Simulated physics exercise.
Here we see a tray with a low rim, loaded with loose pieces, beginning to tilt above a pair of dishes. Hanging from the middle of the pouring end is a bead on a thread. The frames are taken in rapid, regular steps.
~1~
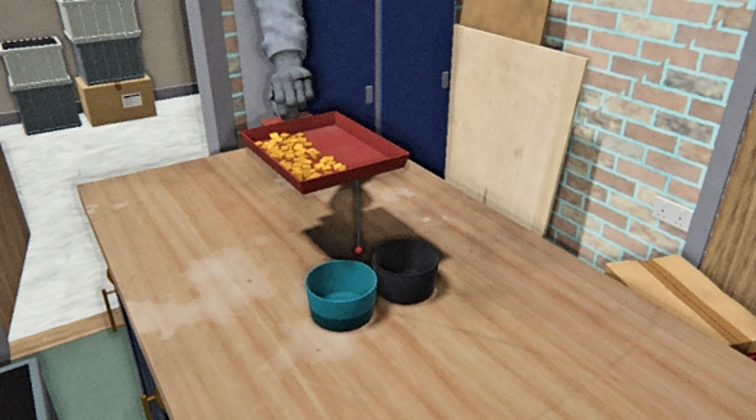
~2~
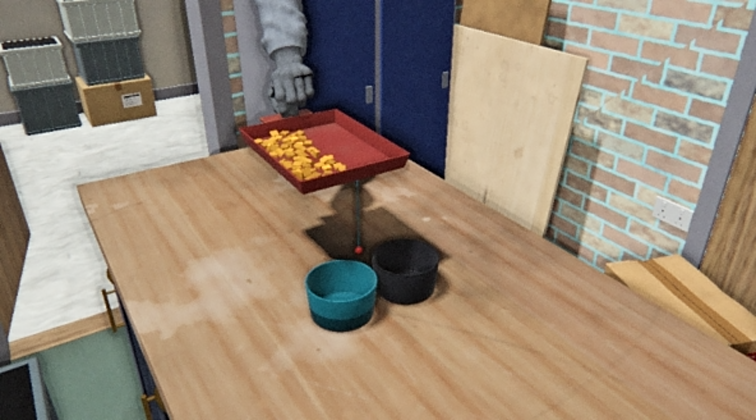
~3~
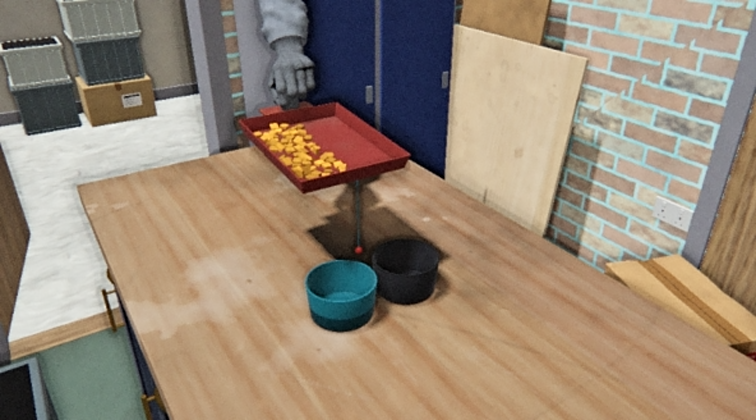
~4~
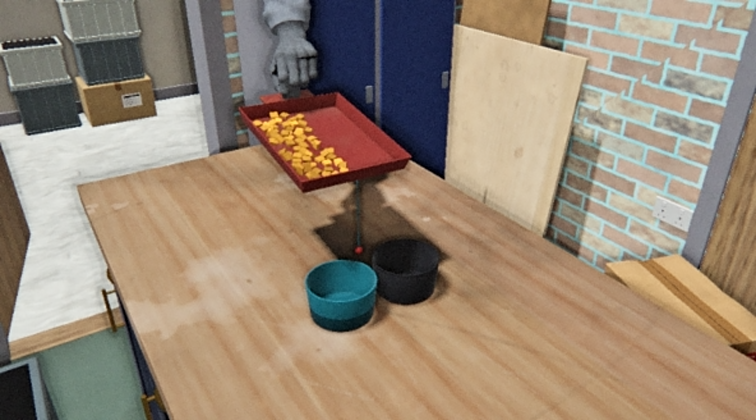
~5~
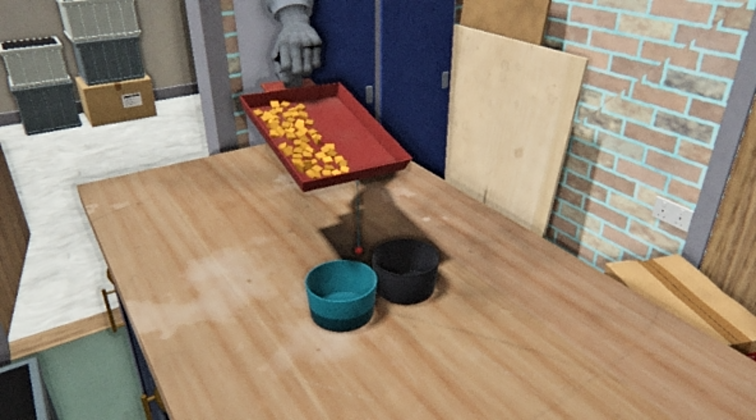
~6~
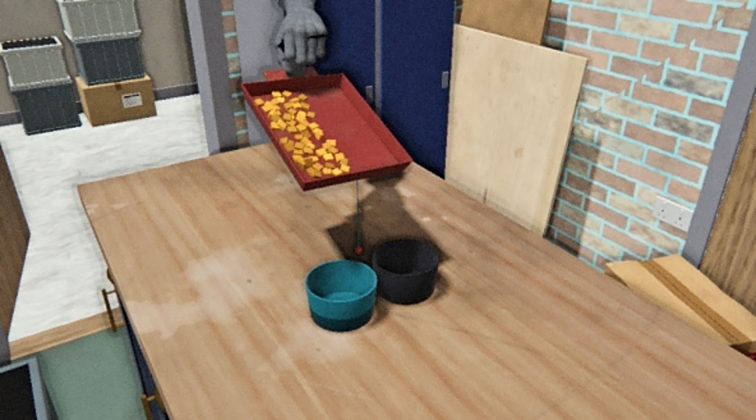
A red tray of small orange pieces, with a grey gloved hand at its back, started out level above a teal dish and a black dish, then its back edge rose gradually into a clear tilt.
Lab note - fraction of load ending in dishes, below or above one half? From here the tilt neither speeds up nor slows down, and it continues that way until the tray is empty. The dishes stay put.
Between them the dishes get the bulk of it.
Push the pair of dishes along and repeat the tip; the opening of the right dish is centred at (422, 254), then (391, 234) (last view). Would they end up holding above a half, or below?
Taking the tries in order: A major share, followed by a minor share.
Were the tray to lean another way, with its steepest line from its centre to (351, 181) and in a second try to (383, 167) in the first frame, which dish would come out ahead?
In the first case it's the one on the left, in the second the one on the right.
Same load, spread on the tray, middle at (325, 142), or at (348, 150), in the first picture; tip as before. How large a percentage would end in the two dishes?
90 % and 90 %.
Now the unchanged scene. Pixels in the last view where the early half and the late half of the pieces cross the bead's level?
Earlier portion about (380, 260); later portion about (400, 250).
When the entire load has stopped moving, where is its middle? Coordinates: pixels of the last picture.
About (396, 293).
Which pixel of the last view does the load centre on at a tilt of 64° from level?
(346, 159).
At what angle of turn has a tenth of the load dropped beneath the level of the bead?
Around 95°, give or take.
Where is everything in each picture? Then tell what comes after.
In the first frame, corners of the pouring end at (302, 179) and (404, 153), level; middle of the load at (304, 157), small crackers; left dish at (360, 312); right dish at (425, 286); bead on its thread at (359, 250).
In the second frame, corners of the pouring end at (302, 179) and (405, 153), level; middle of the load at (304, 155).
In the third frame, corners of the pouring end at (303, 179) and (405, 154), tipped barely, lowest at the right corner; middle of the load at (304, 151).
In the fourth frame, corners of the pouring end at (304, 179) and (406, 155), tipped a little, lowest at the right corner; middle of the load at (304, 145).
In the fifth frame, corners of the pouring end at (305, 179) and (407, 157), tipped clearly, lowest at the right corner; middle of the load at (305, 140).
In the sixth frame, corners of the pouring end at (306, 179) and (408, 159), tipped clearly, lowest at the right corner; middle of the load at (306, 135); left dish at (360, 312); right dish at (425, 286).
Soon, tray tipped steeply; all on the tray.
A while on, tray tipped past a quarter turn; most on the tray; a stray few in the left dish; a small part in the right dish; a stray few outside both; a small part in the air.
Towards the end, tray tipped past a quarter turn; about a third in the left dish; about half in the right dish; a small part outside both.
Finally, tray tipped past a quarter turn; about a third in the left dish; about half in the right dish; a small part outside both.
